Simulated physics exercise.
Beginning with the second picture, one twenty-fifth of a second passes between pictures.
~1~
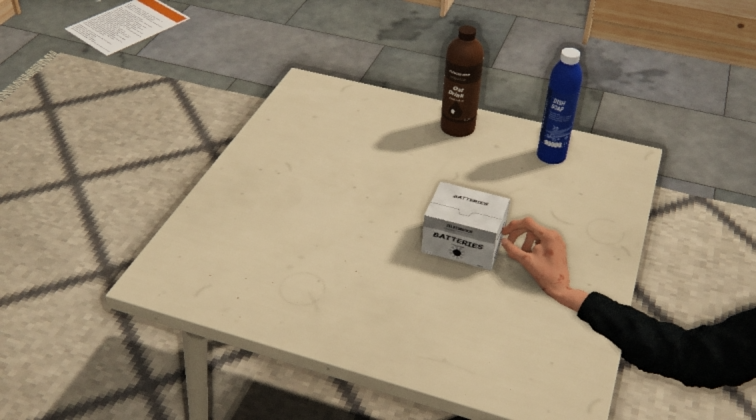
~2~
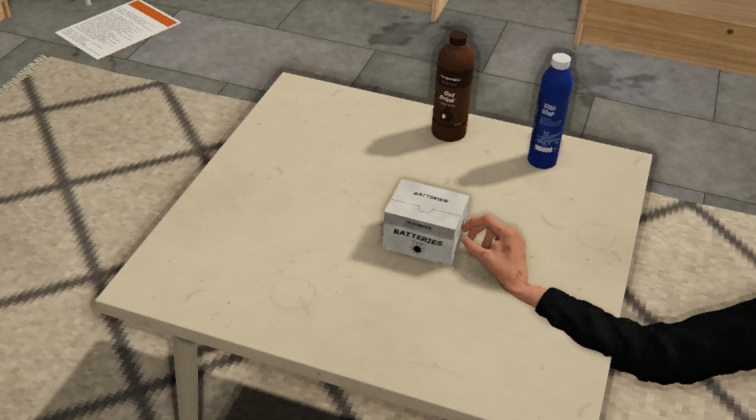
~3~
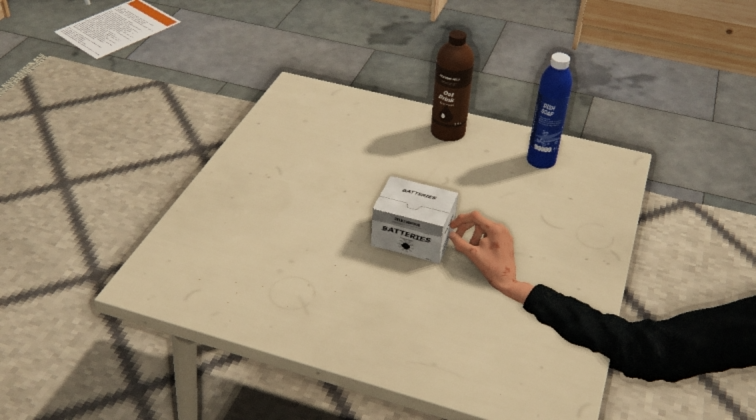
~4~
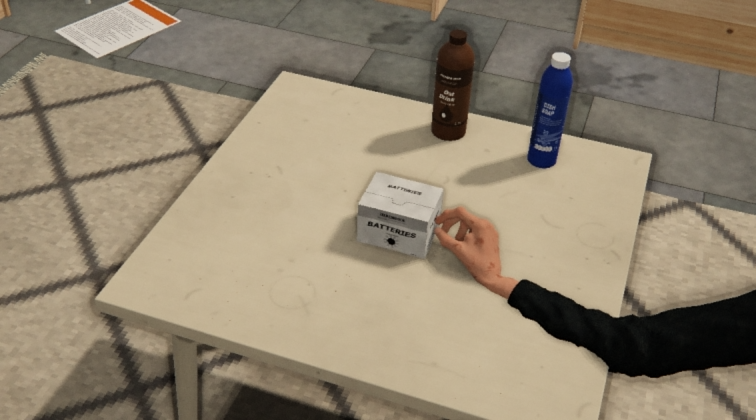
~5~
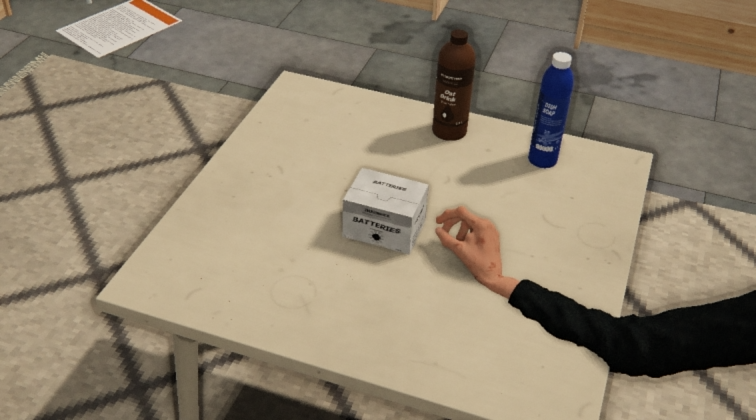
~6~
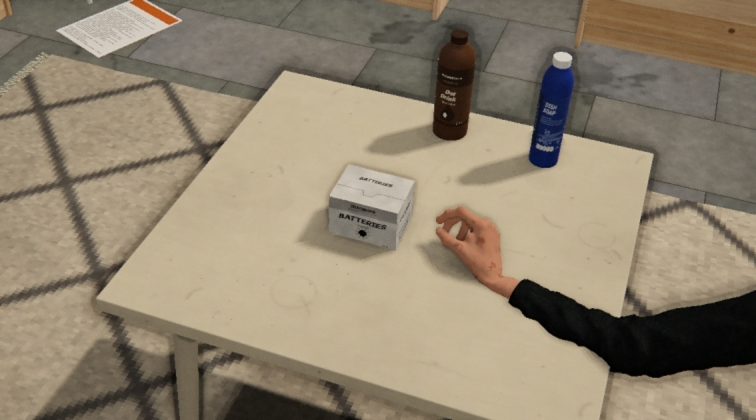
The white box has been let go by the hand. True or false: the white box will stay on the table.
True.
Then, 0.10 s on from there, white box shifted about its own width near (345, 200).
Then, 0.20 s on from there, white box shifted about its own width near (329, 196).
In the end, moved from the start, white box. At the end, from the last picture's camera, white box near (323, 194).
